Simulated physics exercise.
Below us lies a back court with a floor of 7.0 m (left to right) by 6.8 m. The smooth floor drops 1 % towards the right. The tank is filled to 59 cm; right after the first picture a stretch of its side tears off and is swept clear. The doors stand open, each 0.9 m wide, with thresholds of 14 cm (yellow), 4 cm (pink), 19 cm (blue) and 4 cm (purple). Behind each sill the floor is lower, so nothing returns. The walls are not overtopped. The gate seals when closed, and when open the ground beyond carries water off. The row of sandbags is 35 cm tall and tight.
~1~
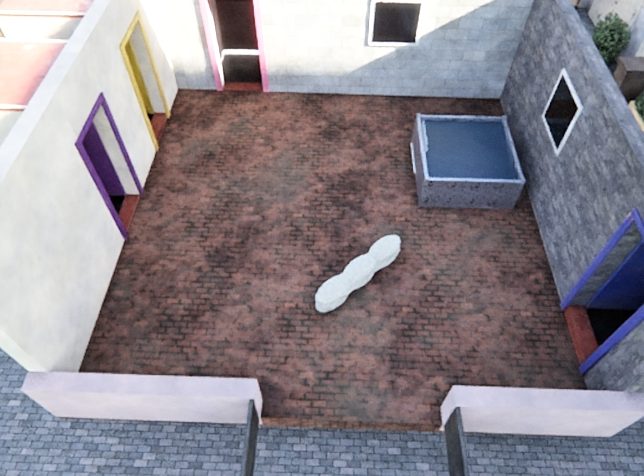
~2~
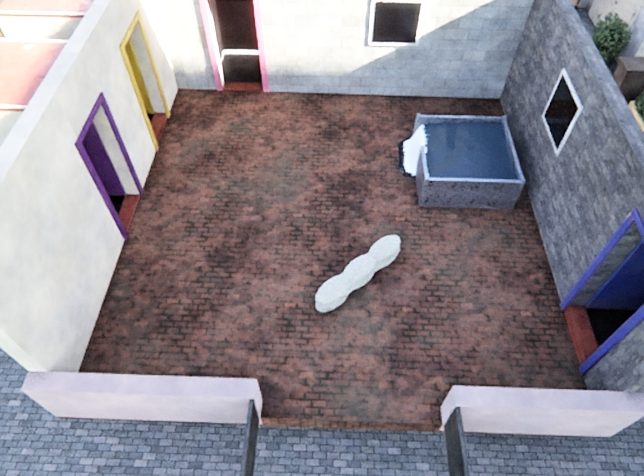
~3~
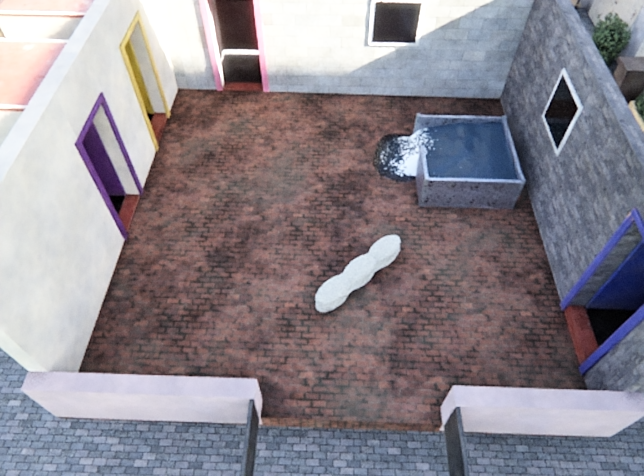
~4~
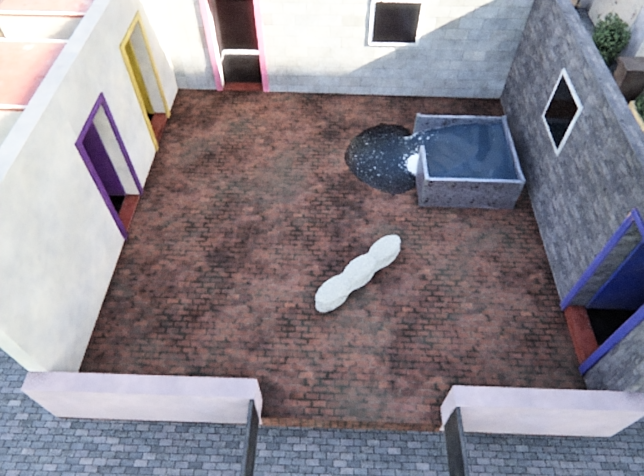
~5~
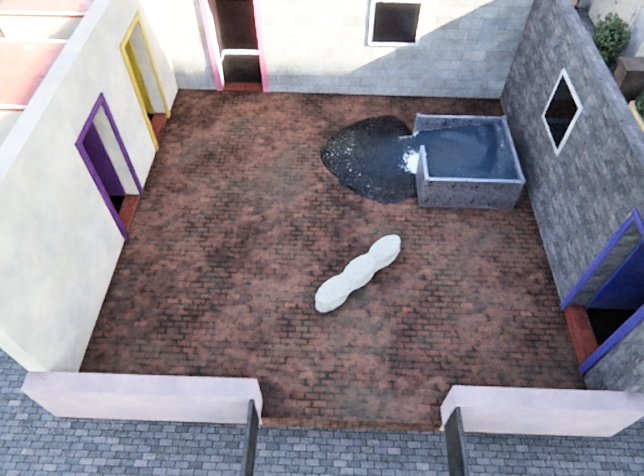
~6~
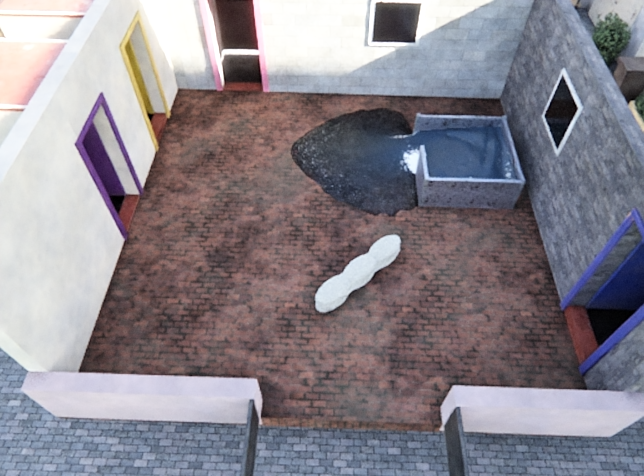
A walled back court paved in dark reddish brick is seen from high above by a camera that stays still. A lumpy white shape lies near the middle, a grey tank of blue water stands at the upper right, and purple, yellow, pink and blue surrounds edge the openings. White water bursts from the tank's left side, then spreads leftward across the bricks in a widening dark pool.
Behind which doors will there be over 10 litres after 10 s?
Within that time: At the yellow door it stays under the limit; at the pink door it passes the limit; at the blue door it does not reach the limit; at the purple door it goes over the limit.
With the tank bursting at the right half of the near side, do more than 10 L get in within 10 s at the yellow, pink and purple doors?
Then: Yellow not over, pink not over, purple below.
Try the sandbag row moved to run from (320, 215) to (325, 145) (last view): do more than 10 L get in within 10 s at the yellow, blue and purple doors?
Then: Yellow not over, blue not over, purple below.
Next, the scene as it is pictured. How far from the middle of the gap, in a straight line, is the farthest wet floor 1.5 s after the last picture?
Roughly 5.2 m.
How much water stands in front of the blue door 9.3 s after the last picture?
Roughly 0.0 cm deep.
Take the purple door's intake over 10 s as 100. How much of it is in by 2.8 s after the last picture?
Some 40 per cent by then.
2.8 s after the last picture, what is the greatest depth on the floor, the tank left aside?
About 20 cm.
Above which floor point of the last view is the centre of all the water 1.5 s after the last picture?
Near (374, 158).
Then, 0.7 s after the last picture water covers 25 % of the floor and is deepest (28 cm) near (406, 156); yellow door not reached, pink door not reached, blue door not reached, purple door not reached.
Then, 1.5 s after the last picture water covers 40 % of the floor and is deepest (19 cm) near (406, 156); yellow door 10 cm at the sill, 0 L in, pink door 8 cm at the sill, 1 L in, blue door not reached, purple door not reached.
Then, 2.8 s after the last picture water covers 45 % of the floor and is deepest (20 cm) near (201, 98); yellow door 14 cm at the sill, 0 L in, pink door 6 cm at the sill, 10 L in, blue door not reached, purple door 9 cm at the sill, 10 L in.
Then, 5.3 s after the last picture water covers 50 % of the floor and is deepest (9 cm) near (266, 105); yellow door 6 cm at the sill, 1 L in, pink door 8 cm at the sill, 31 L in, blue door not reached, purple door 6 cm at the sill, 22 L in.
Then, 9.3 s after the last picture water covers 75 % of the floor and is deepest (7 cm) near (265, 338); yellow door 3 cm at the sill, 1 L in, pink door 4 cm at the sill, 48 L in, blue door not reached, purple door 2 cm at the sill, 24 L in.
